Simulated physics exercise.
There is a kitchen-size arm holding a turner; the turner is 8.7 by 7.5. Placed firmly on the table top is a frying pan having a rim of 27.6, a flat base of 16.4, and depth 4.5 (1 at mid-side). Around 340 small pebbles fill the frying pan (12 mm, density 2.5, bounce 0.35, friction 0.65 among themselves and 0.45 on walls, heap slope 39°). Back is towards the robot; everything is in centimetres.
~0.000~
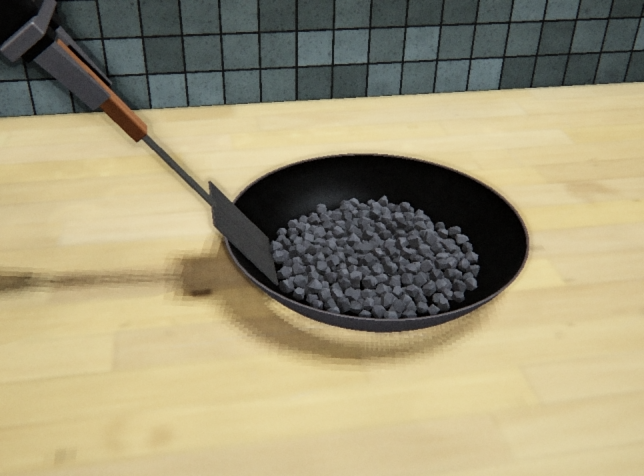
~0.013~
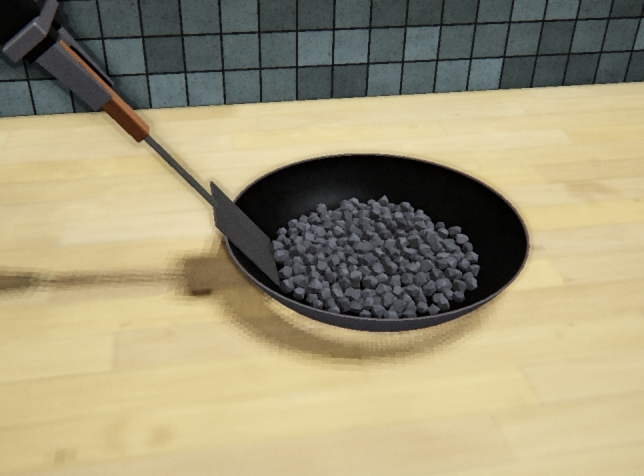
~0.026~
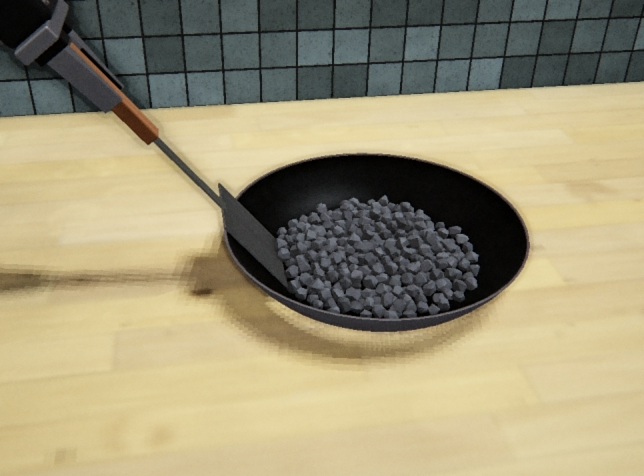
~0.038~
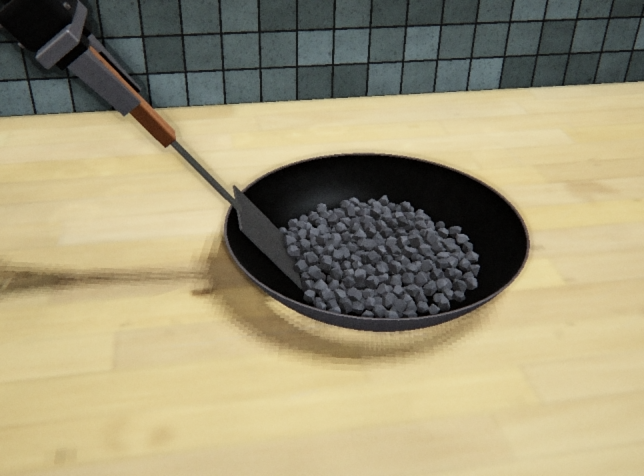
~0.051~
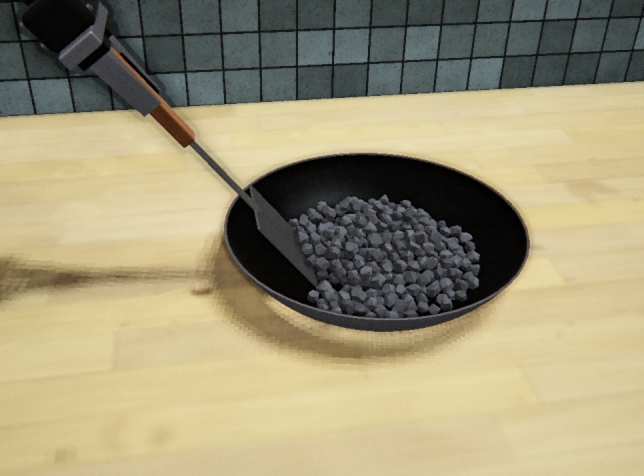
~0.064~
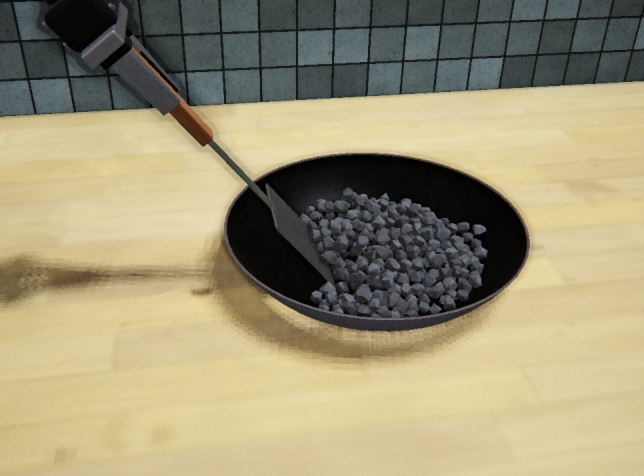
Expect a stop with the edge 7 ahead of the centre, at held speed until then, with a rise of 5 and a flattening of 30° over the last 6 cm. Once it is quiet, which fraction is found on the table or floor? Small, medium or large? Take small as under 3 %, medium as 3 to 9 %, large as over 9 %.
Large, so over 9 %.
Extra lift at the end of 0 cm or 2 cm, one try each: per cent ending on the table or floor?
Close to 5 and 5 percent respectively.
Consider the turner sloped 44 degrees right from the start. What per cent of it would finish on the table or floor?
Somewhere around 10 per cent would end on the table or floor.
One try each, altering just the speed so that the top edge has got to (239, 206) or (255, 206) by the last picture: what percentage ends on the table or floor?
Estimates: About 0 %, about 5 %.
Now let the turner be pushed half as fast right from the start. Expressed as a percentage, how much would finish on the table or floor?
I'd say close to 0 per cent.
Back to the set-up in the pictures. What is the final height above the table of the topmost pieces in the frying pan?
Close to 5.5 centimetres high.
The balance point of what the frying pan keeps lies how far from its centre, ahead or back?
I'd say it's roughly 5.0 cm toward the front.
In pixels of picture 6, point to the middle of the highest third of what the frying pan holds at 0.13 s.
Centre: Approx. (423, 230) in the last view.
After 0.10 s, sloping 53°, highest piece 7 above the table; 345 in the frying pan.
After 0.13 s, sloping 44°, highest piece 8 above the table; 345 in the frying pan.
After 0.34 s, sloping 23°, highest piece 8 above the table; 302 in the frying pan, 37 on the table or floor, 6 on the blade or in flight.
After 1.39 s, sloping 23°, highest piece 5 above the table; 302 in the frying pan, 43 on the table or floor.
At rest, 302 in the frying pan, 43 on the table or floor. That is 12 % on the table or floor.
